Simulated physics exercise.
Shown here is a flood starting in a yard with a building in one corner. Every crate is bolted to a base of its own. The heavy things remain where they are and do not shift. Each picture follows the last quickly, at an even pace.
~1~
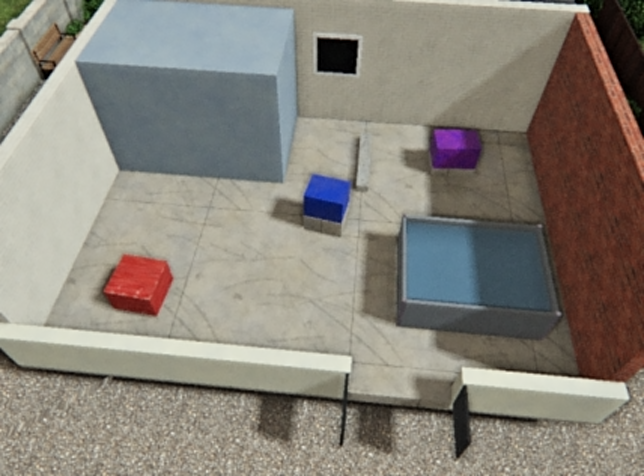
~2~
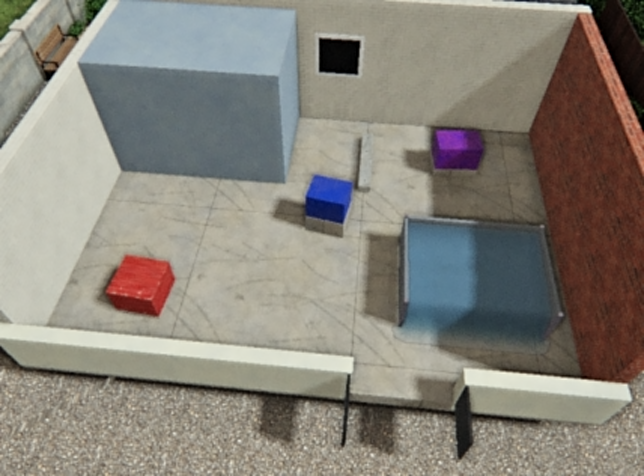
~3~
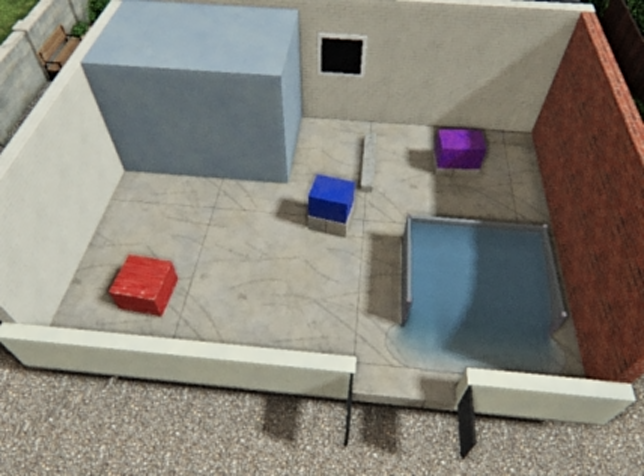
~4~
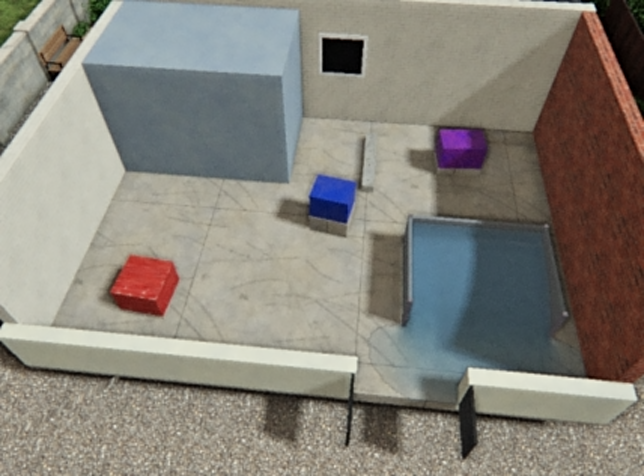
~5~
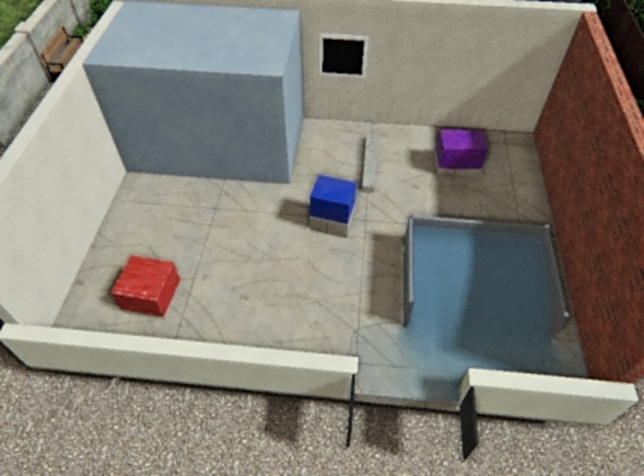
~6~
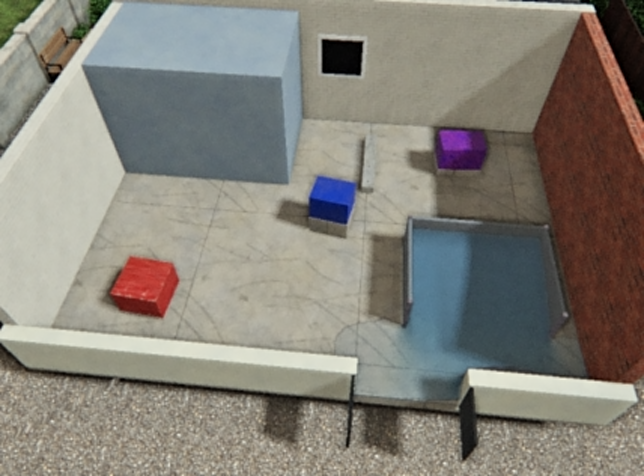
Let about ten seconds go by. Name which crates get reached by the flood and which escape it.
One by one: Red crate: Becomes wet. Blue crate: Remains dry. Purple crate: Remains dry.
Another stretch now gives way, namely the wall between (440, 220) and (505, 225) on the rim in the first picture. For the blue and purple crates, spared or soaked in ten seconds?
Blue crate is not reached; purple crate is reached.
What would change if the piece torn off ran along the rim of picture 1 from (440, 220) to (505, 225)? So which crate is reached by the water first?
The purple crate.
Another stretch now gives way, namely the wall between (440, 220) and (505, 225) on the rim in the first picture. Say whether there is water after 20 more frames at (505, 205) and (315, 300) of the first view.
Inundated, then untouched.
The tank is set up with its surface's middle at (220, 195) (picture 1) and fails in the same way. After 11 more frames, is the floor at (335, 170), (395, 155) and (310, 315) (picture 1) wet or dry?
As listed: Free of water, clear, wet.
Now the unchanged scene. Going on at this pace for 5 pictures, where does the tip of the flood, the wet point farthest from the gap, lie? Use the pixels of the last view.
The front should reach about (270, 370).
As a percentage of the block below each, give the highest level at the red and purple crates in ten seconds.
260 %, then 40 %.
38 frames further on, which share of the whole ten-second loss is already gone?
Somewhere around 85 per cent, I'd say.
A moment on, water covers 10 % of the floor; the red crate not reached, the blue crate not reached, the purple crate not reached.
Next, water covers 15 % of the floor; the red crate not reached, the blue crate not reached, the purple crate not reached.
Then, water covers 35 % of the floor; the red crate water round its plinth, the blue crate not reached, the purple crate water round its plinth.
Later, water covers 50 % of the floor; the red crate water round its plinth, the blue crate not reached, the purple crate water round its plinth.
In the end, water covers 85 % of the floor; the red crate was topped, the blue crate stayed above the water, the purple crate stayed above the water.
